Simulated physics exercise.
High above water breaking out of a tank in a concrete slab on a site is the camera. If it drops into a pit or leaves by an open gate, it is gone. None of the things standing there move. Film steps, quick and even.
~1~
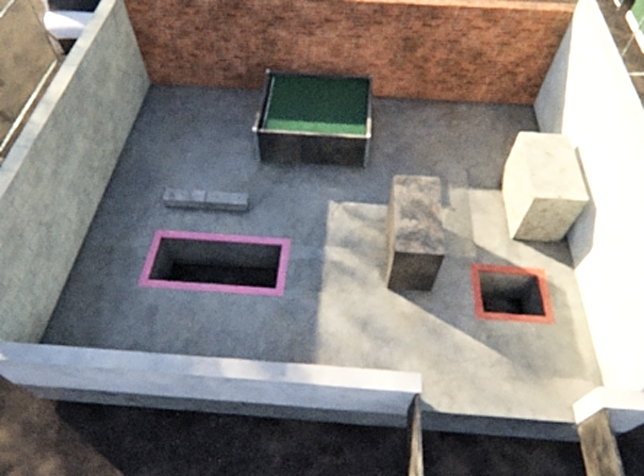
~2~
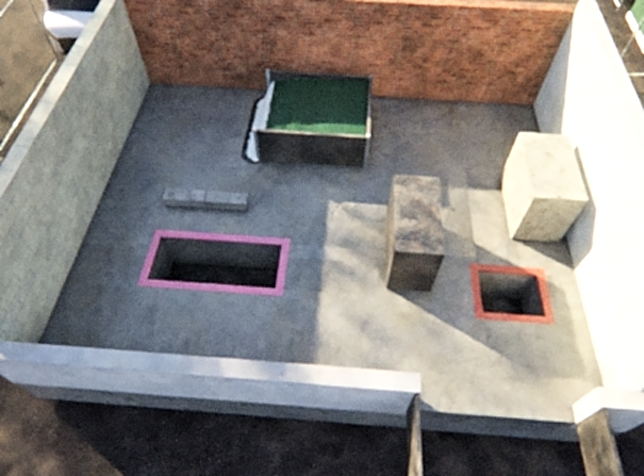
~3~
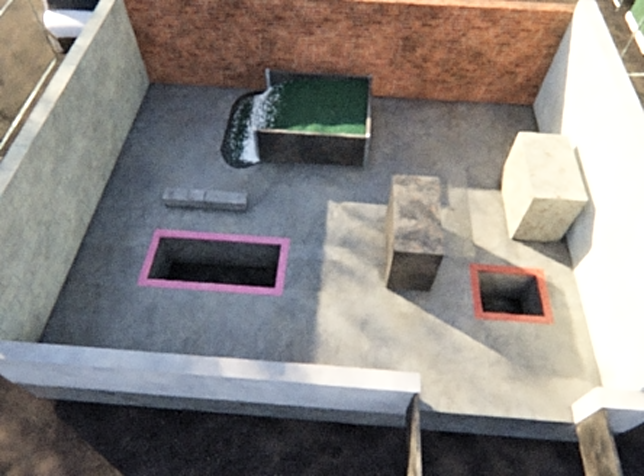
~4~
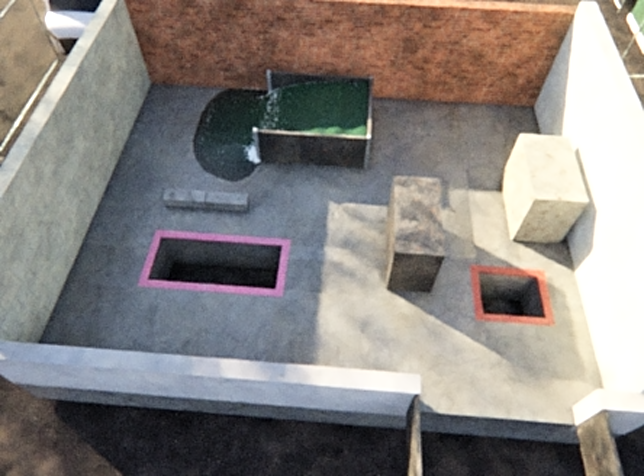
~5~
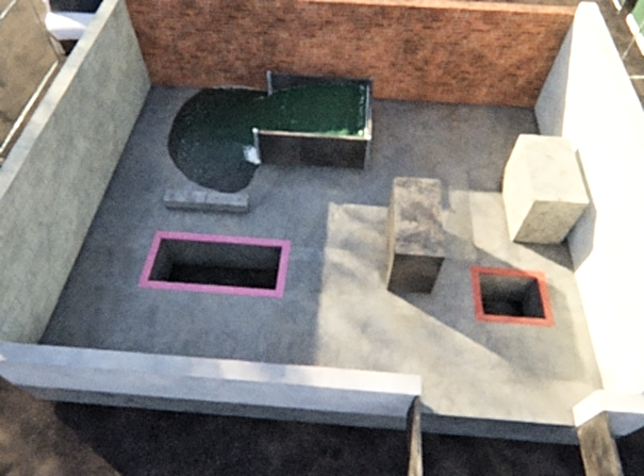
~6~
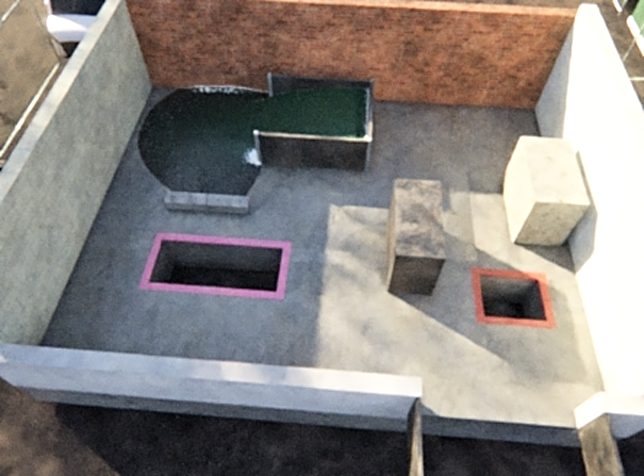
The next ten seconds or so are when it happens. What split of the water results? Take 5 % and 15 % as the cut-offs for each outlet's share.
In the end, the gate ends up with less than 5 %, the pink pit ends up with more than 15 %, the red pit ends up with less than 5 %.
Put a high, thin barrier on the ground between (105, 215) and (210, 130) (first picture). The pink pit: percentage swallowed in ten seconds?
Share, pink pit - 10 in a hundred.
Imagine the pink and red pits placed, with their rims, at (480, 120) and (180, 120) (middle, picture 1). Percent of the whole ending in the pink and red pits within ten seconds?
Pink share 0%, red share 55%.
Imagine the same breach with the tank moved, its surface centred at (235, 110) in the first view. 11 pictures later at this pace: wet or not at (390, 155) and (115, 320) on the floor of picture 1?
One after the other, they come out spared and submerged.
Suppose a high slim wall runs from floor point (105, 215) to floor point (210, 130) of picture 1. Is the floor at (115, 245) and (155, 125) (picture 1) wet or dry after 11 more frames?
In the listed order, the first spot is swamped and the second is swamped.
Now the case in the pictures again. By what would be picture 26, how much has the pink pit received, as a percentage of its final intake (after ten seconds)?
Close to 15 percent.
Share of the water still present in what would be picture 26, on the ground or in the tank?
I'd put it near 98 %.
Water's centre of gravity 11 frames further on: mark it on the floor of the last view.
I'd put my finger on (213, 138).
A moment on, water covers 20 % of the floor; the gate 0 %, the pink pit 0 %, the red pit 0 %.
Next, water covers 25 % of the floor; the gate 0 %, the pink pit 0 %, the red pit 0 %.
Then, water covers 30 % of the floor; the gate 0 %, the pink pit 3 %, the red pit 0 %.
Later, water covers 65 % of the floor; the gate 0 %, the pink pit 9 %, the red pit 0 %.
In the end, water covers 85 % of the floor; the gate 1 %, the pink pit 18 %, the red pit 3 %.
